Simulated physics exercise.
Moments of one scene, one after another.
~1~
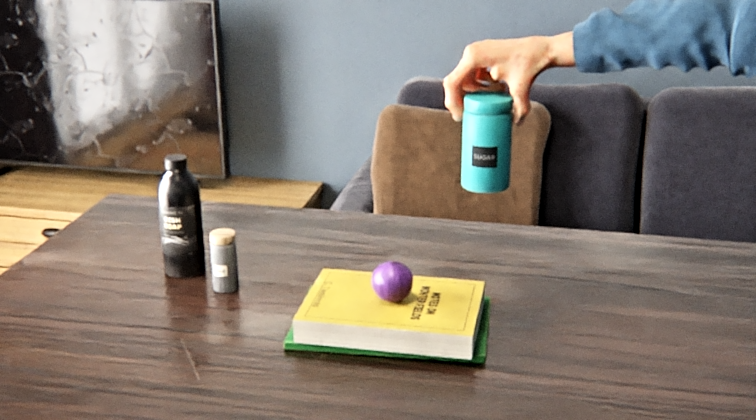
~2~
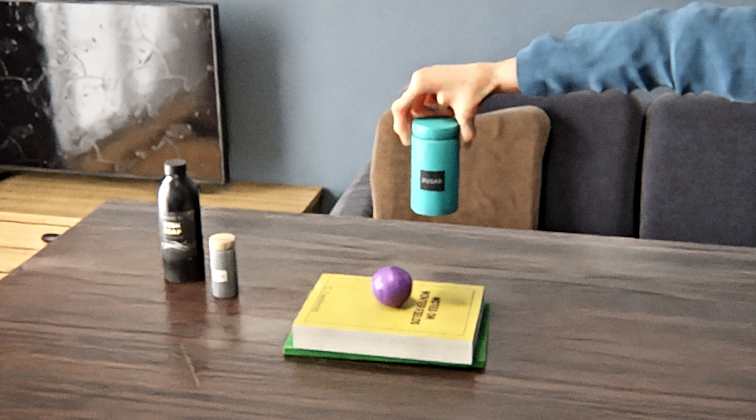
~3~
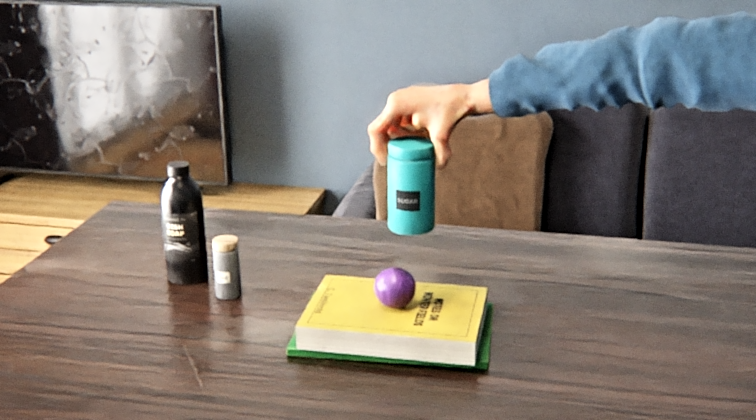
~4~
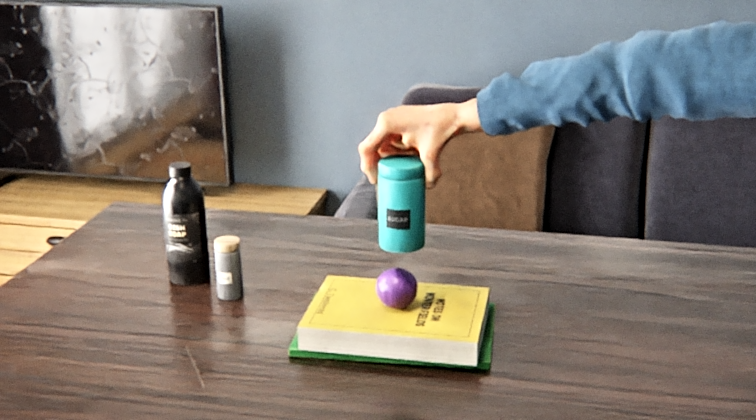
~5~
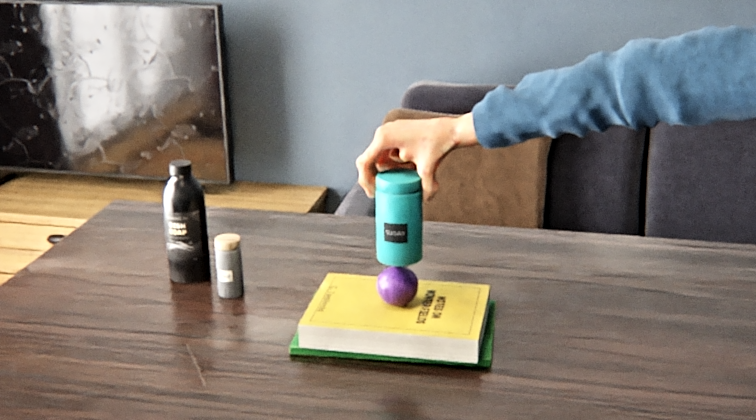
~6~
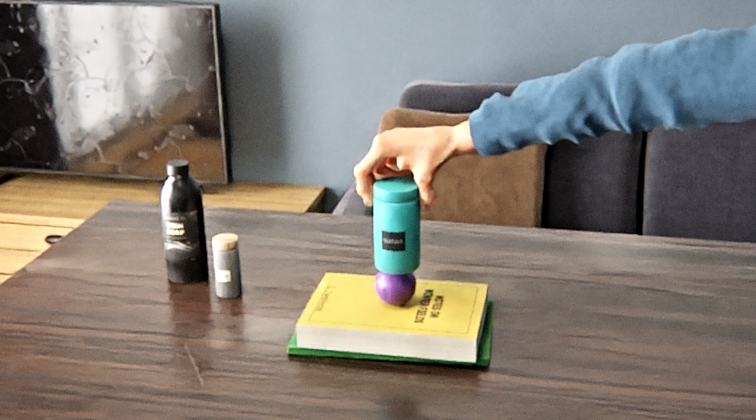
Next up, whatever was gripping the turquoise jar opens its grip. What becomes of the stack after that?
My guess is the pile will be unstable.
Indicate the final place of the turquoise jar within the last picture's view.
Near (470, 294).
Then, 0.50 s later than the last frame, turquoise jar tilted by 38° near (427, 234).
Then, 0.60 s later than the last frame, turquoise jar now fallen.
Then, 1.50 s later than the last frame, nothing new.
When it is over, fallen, turquoise jar; the other 5 as before. End places, in pixels of the last picture, turquoise jar near (470, 293). The pile comes apart.
